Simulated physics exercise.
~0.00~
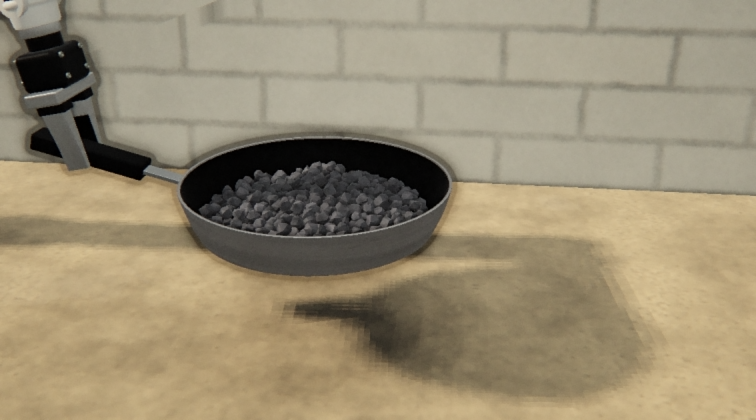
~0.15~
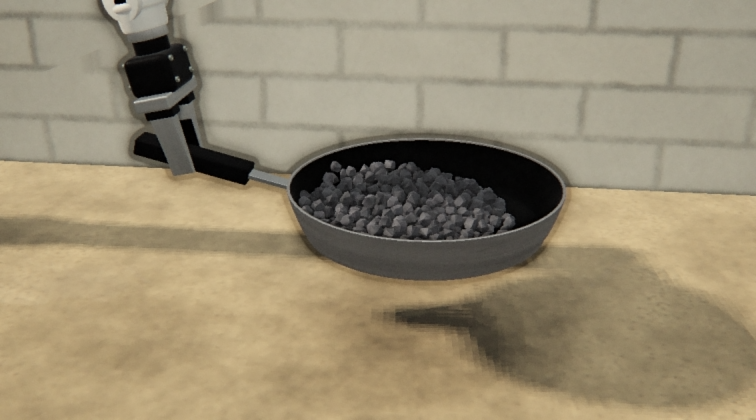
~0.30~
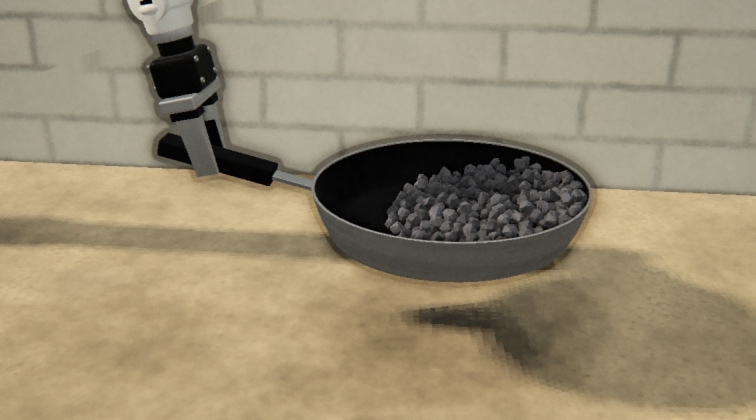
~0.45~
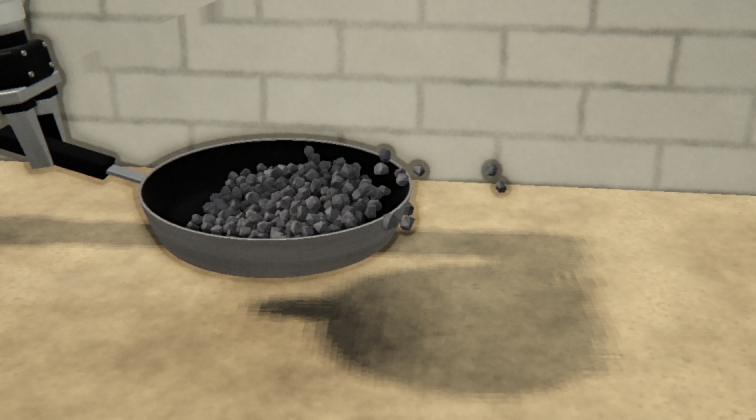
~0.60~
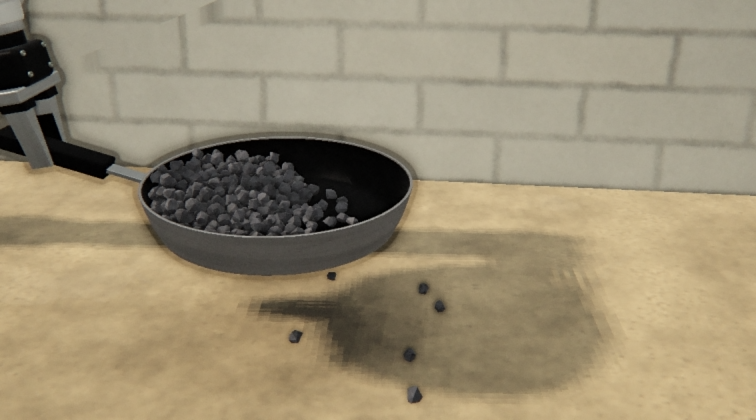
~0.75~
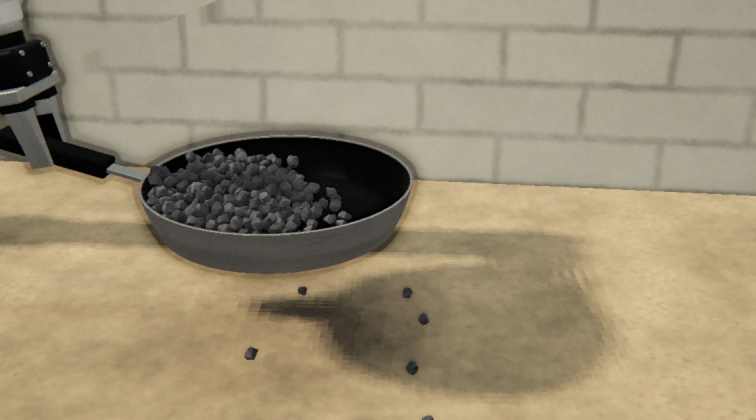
The footage shows a robot hand moving a frying pan heaped with small dark pebbles to the right, then back left as a few spill over the far right rim. The pan ends still and level, most pebbles piled toward its handle side, with several scattered on the tan surface.
